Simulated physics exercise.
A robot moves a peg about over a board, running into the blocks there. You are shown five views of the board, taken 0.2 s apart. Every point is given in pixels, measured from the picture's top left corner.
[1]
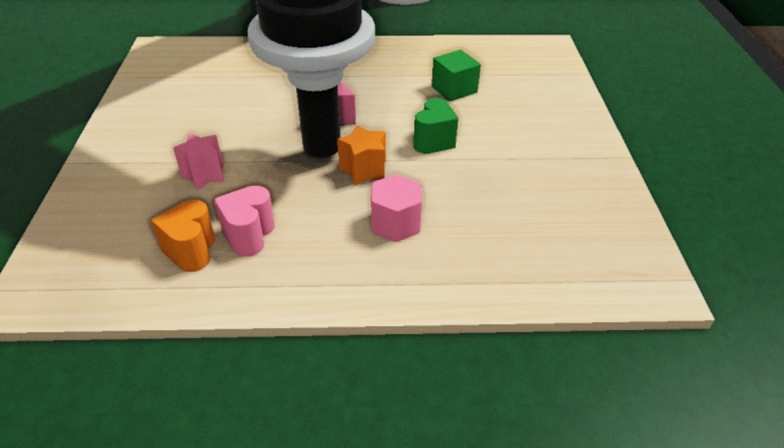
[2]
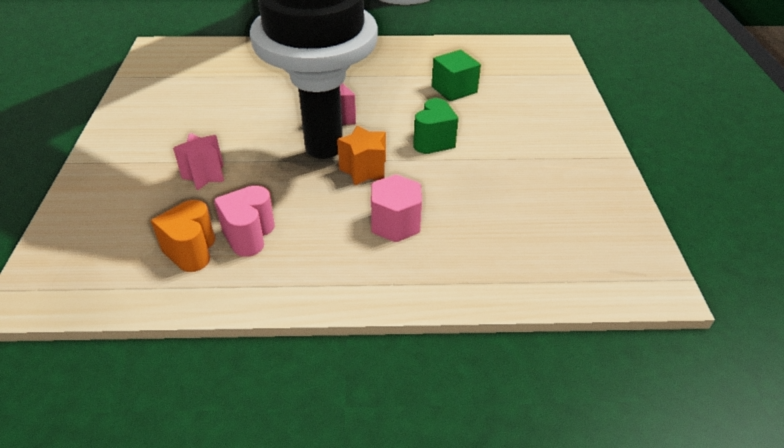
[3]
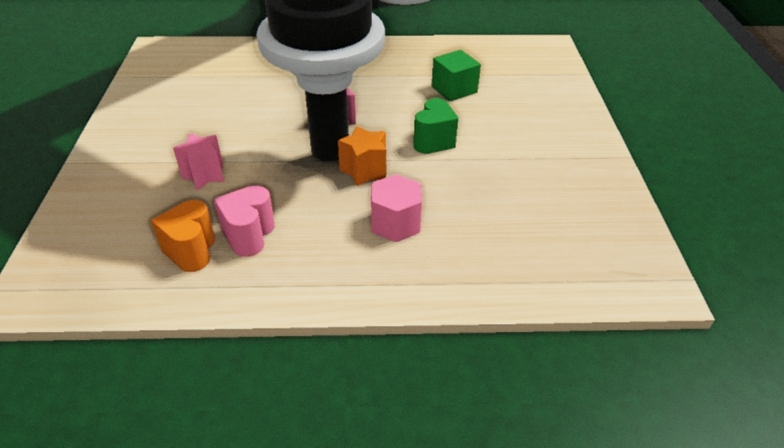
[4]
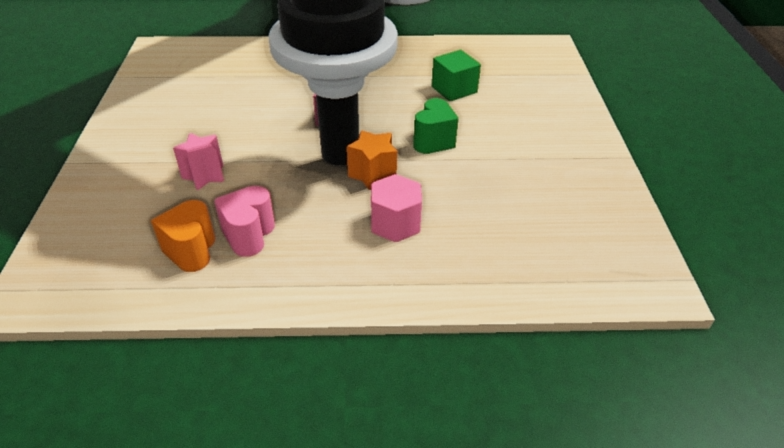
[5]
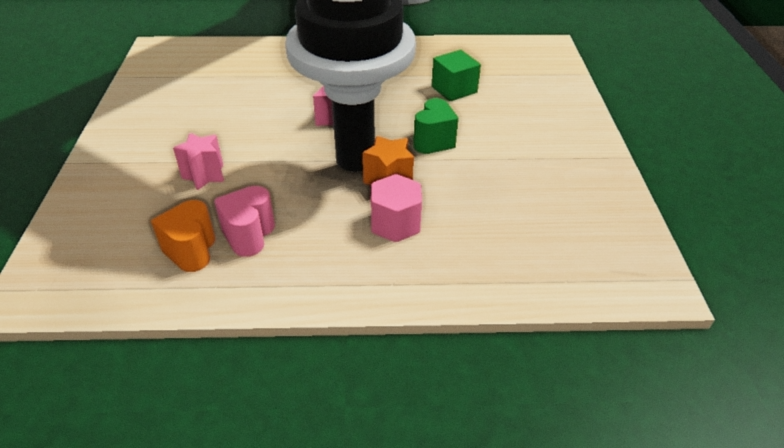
A robot's black peg sliding slowly right across a wooden board, then nudging an orange star block rightward among other colourful blocks.
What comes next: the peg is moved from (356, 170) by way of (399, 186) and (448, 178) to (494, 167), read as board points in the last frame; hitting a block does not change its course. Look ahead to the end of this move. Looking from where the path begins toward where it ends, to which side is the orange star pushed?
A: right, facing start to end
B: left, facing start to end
(A)
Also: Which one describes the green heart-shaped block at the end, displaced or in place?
Answer: Unmoved.
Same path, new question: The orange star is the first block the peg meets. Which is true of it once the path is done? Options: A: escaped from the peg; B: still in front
The answer is A.
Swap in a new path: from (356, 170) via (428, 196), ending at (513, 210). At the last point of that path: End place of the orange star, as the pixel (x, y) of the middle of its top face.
I'd say the orange star ends with its top centre at (559, 193).
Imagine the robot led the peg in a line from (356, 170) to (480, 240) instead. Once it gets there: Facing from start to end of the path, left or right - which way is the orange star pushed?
Leftward.
The first path, step by step. One third of the way, peg (400, 176); orange star (438, 165).
Two thirds of the way, peg (451, 168); orange star (473, 169), turned 40° clockwise.
At the end, peg (495, 157); orange star (477, 169), turned 55° clockwise; pink six-sided block still; green heart-shaped block still.
